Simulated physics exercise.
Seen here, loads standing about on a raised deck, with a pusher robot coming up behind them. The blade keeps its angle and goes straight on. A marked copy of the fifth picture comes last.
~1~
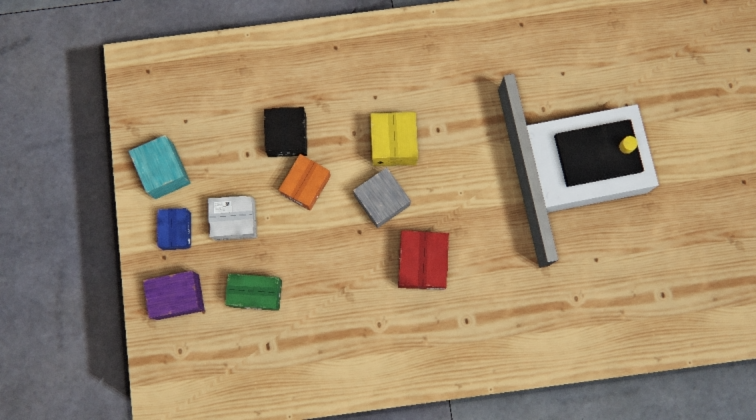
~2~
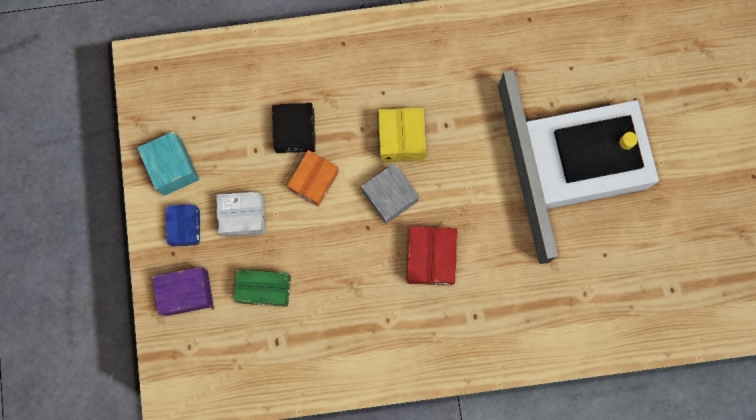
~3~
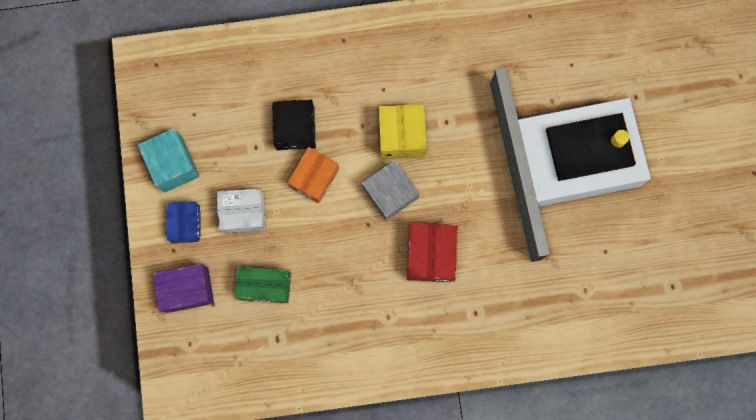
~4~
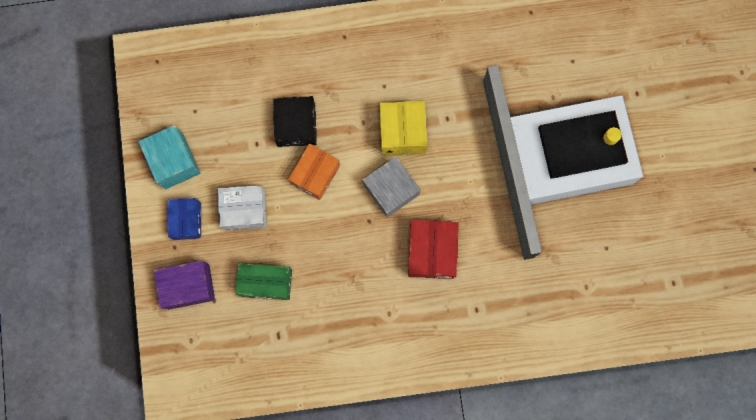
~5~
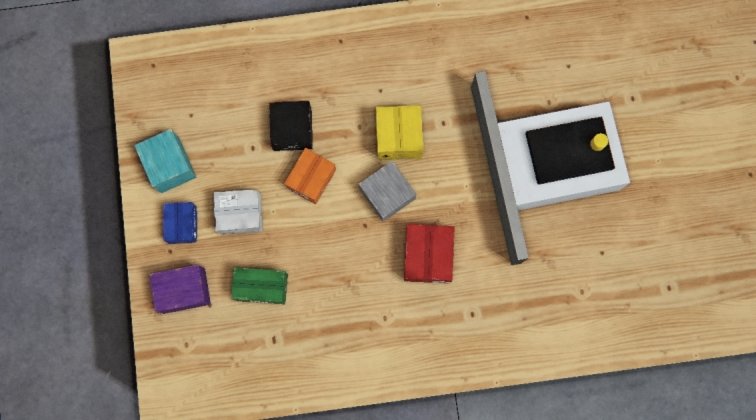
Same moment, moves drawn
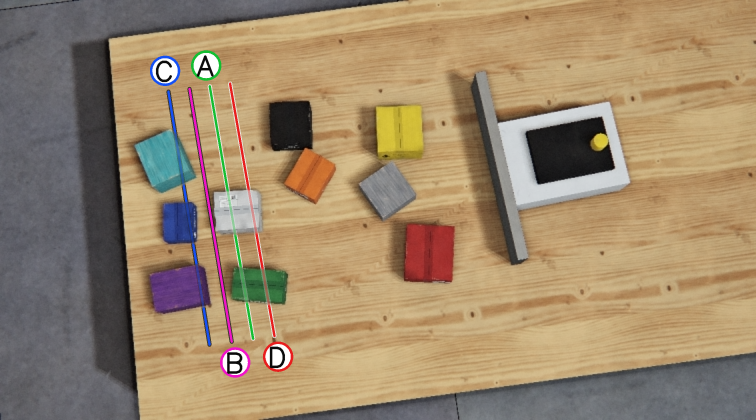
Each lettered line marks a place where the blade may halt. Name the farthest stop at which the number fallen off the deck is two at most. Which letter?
Up to line A.
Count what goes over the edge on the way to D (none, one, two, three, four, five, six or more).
One.
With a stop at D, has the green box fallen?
No.
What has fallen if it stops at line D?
The blue box goes over.
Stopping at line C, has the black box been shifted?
Yes.
On the marked copy, A at (231, 209); B at (210, 212); C at (188, 215); D at (252, 206).
Following A. Soon after the start, robot (466, 164); red box (389, 261); yellow box (365, 138).
Later, robot (368, 177); blue box (170, 225); white parcel (206, 220).
In the end, robot (292, 187); purple crate over the edge; blue box over the edge; two fallen.
As for the rest, B drops three; C drops five; D is within the limit but short.
